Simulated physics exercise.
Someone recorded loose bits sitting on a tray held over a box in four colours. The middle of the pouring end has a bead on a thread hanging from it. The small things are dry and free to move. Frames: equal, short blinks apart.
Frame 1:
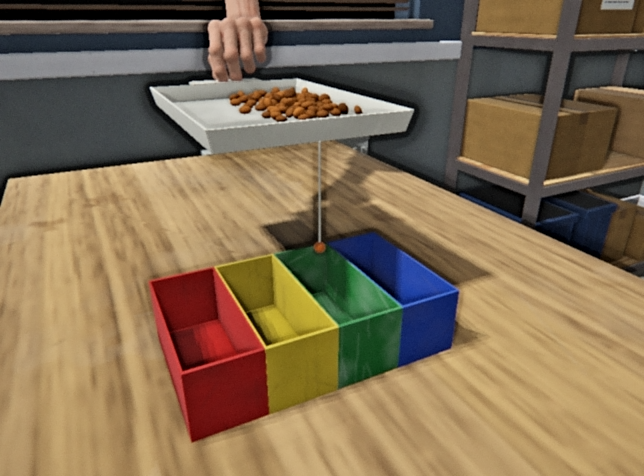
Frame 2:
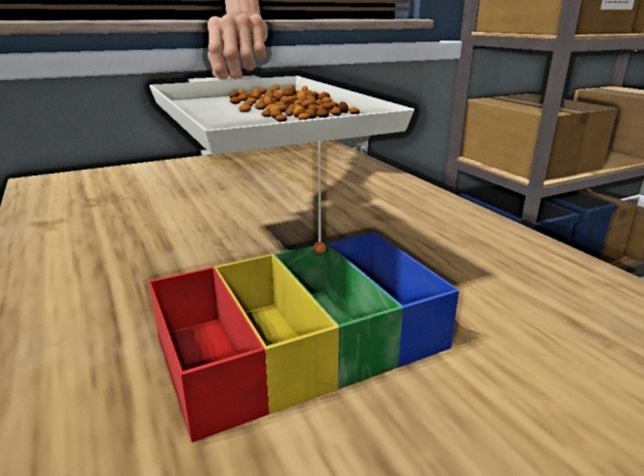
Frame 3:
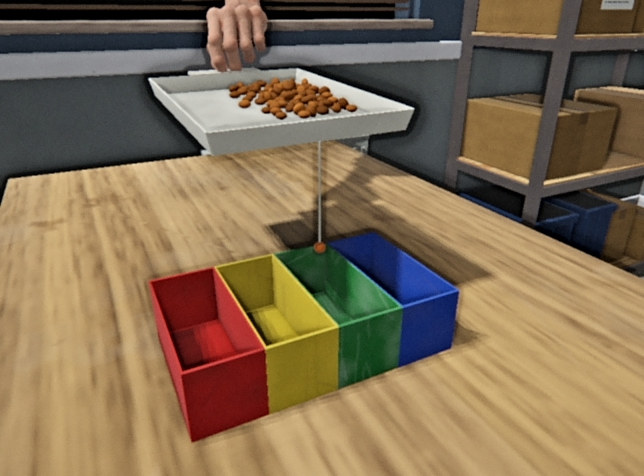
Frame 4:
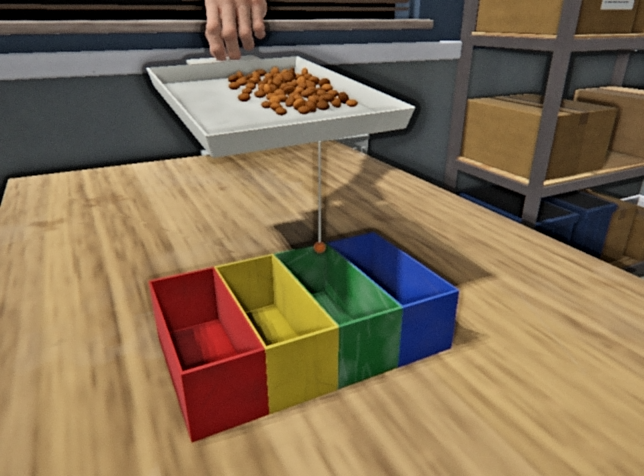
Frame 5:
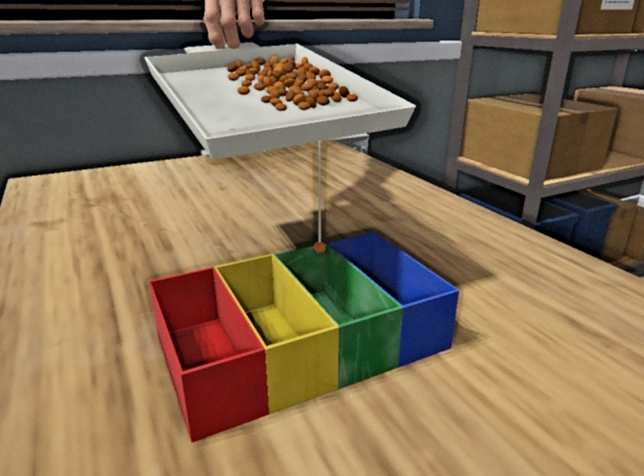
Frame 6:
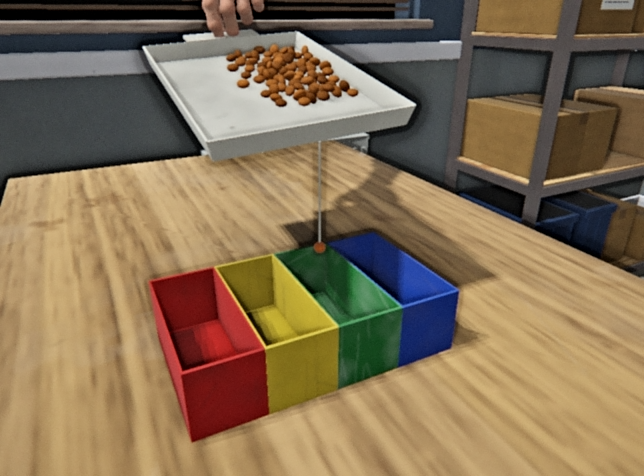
The clip shows a hand gradually tilting a white tray of small brown pieces, its front edge dipping slightly toward the left corner, above a red, yellow, green and blue box, while a bead hangs from the tray on a thread.
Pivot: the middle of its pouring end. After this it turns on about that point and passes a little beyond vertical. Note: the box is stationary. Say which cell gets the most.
Yellow.
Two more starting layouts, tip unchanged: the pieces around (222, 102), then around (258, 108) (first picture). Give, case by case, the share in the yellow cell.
About 60 % and 60 %.
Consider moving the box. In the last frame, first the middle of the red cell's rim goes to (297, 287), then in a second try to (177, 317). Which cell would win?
So it's the cell in red for the first shift and the yellow cell for the second.
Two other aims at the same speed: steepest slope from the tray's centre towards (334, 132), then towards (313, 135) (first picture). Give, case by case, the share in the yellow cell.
Respectively close to 0 and 10 in a hundred.
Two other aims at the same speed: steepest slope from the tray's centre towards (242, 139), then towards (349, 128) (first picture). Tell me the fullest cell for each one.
Try 1 - that yellow cell / try 2 - the blue cell.
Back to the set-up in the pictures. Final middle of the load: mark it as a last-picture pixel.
At about (278, 352), give or take.
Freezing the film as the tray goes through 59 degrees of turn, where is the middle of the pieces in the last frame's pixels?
Somewhere about pixel (277, 133).
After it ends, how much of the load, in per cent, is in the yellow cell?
Roughly 60 percent.
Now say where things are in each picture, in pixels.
Corners of the pouring end near (210, 128) and (407, 109), level; middle of the load near (285, 104), bits of cat kibble; bead on its thread near (320, 247); red cell near (227, 388); yellow cell near (303, 364); green cell near (370, 342); blue cell near (428, 323), in the first frame.
Corners of the pouring end near (210, 129) and (407, 109), level; middle of the load near (285, 102), in the second frame.
Corners of the pouring end near (211, 130) and (407, 108), tipped barely, lowest at the left corner; middle of the load near (285, 97), in the third frame.
Corners of the pouring end near (211, 133) and (408, 106), tipped a little, lowest at the left corner; middle of the load near (285, 89), in the fourth frame.
Corners of the pouring end near (211, 135) and (408, 105), tipped a little, lowest at the left corner; middle of the load near (285, 81), in the fifth frame.
Corners of the pouring end near (211, 138) and (409, 104), tipped a little, lowest at the left corner; middle of the load near (285, 73); red cell near (227, 388); yellow cell near (303, 364); green cell near (370, 342); blue cell near (428, 323), in the sixth frame.
Shortly afterwards, tray tipped steeply; the bulk on the tray; only a few in the red cell; only a few in the yellow cell; a little falling or outside the box.
Next, tray tipped right over; near a third on the tray; near a quarter in the yellow cell; a little in the red cell; a little in the green cell; near a quarter falling or outside the box.
Some moments later, tray tipped past a quarter turn; near half in the yellow cell; near a quarter in the green cell; near a quarter in the red cell; only a few in the blue cell; only a few falling or outside the box.
In the end, tray tipped past a quarter turn; near half in the yellow cell; near a quarter in the green cell; near a quarter in the red cell; only a few in the blue cell; only a few outside the box.
